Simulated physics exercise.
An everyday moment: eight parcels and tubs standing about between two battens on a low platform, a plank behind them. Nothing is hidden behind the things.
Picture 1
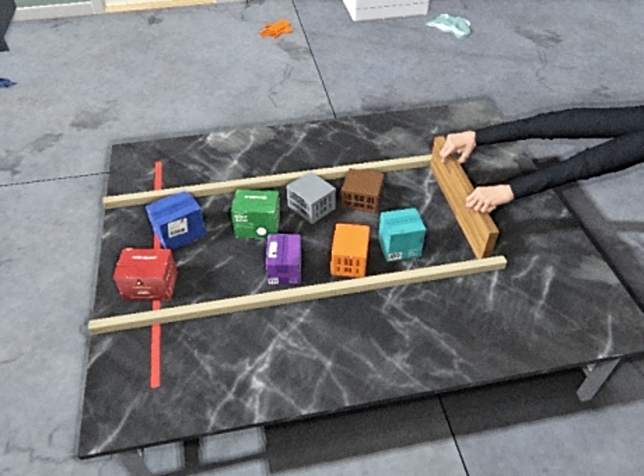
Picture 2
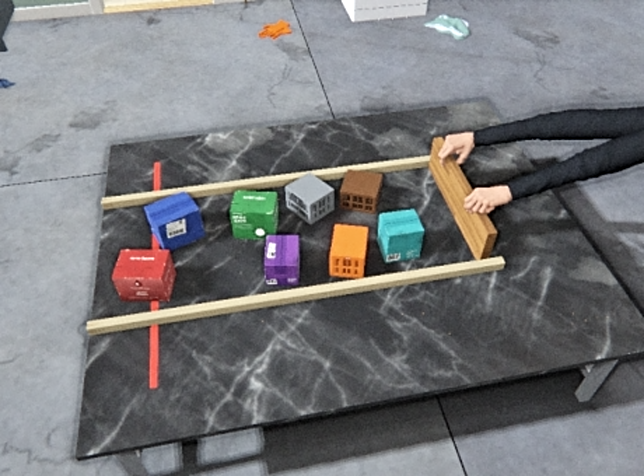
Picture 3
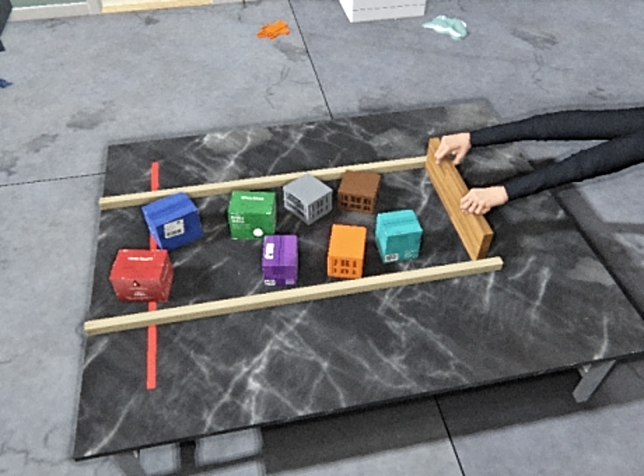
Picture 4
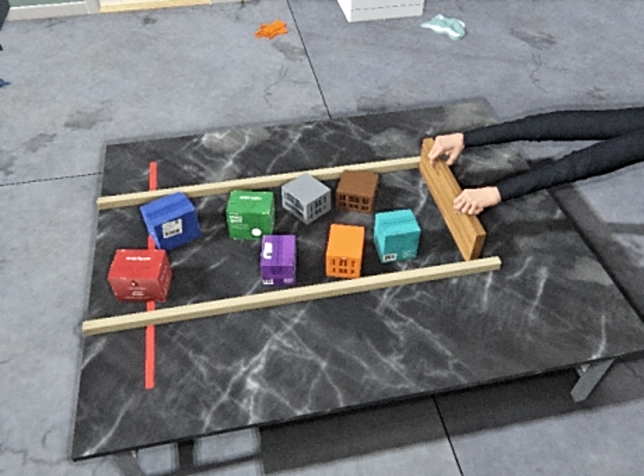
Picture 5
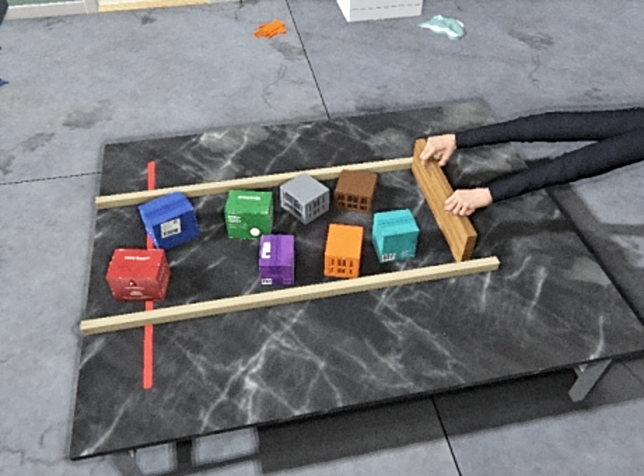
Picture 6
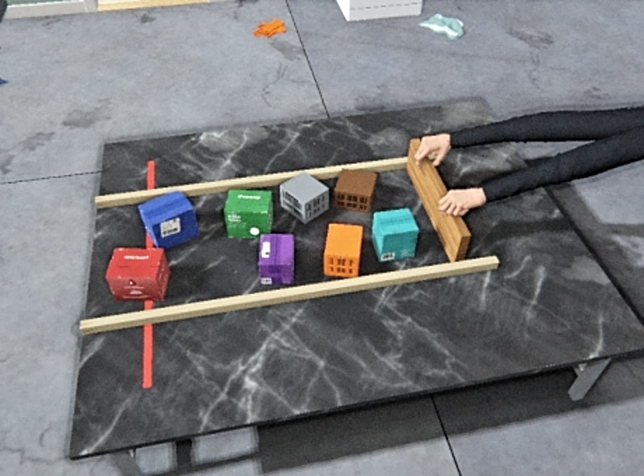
On a low dark platform, two hands slide a wooden plank slightly left toward eight parcels.
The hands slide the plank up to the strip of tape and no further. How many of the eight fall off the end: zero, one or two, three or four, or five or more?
The number that fall off is three or four.
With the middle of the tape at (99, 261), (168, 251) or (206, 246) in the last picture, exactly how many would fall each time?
The counts: 8, 3 and 1.
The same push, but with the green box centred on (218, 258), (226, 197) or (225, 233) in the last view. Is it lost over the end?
In turn it tumbles off; falls; does not fall.
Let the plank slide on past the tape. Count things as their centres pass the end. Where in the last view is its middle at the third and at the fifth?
About (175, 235), then (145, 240).
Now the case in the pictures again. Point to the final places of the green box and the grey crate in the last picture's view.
The green box stops around (95, 253); the grey crate around (91, 220).
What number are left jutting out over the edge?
Overhanging: 3.
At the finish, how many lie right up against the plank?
The number is 2.
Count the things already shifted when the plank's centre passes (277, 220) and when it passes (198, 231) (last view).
At the one place 7, at the other 8.
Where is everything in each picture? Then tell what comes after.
Red box (147, 275); blue parcel (177, 221); green box (257, 215); plank (461, 196); tape (157, 254), in the first frame.
Blue parcel (176, 222); orange crate (349, 251), in the second frame.
Green box (253, 216); turquoise parcel (398, 236), in the third frame.
Red box (141, 276); grey crate (306, 198), in the fourth frame.
Blue parcel (170, 221); plank (441, 199), in the fifth frame.
Red box (139, 275); blue parcel (170, 221); green box (250, 214); plank (435, 198); tape (149, 254), in the sixth frame.
Soon after, none off yet; red box at rest near (139, 275); blue parcel at rest near (170, 221); green box at rest near (250, 214).
After that, none off yet; red box displaced a little near (123, 279); blue parcel displaced about its own width near (128, 233); green box displaced well along near (170, 237).
In the end, the number that fall off is three or four; gone, purple parcel, blue parcel and red box.
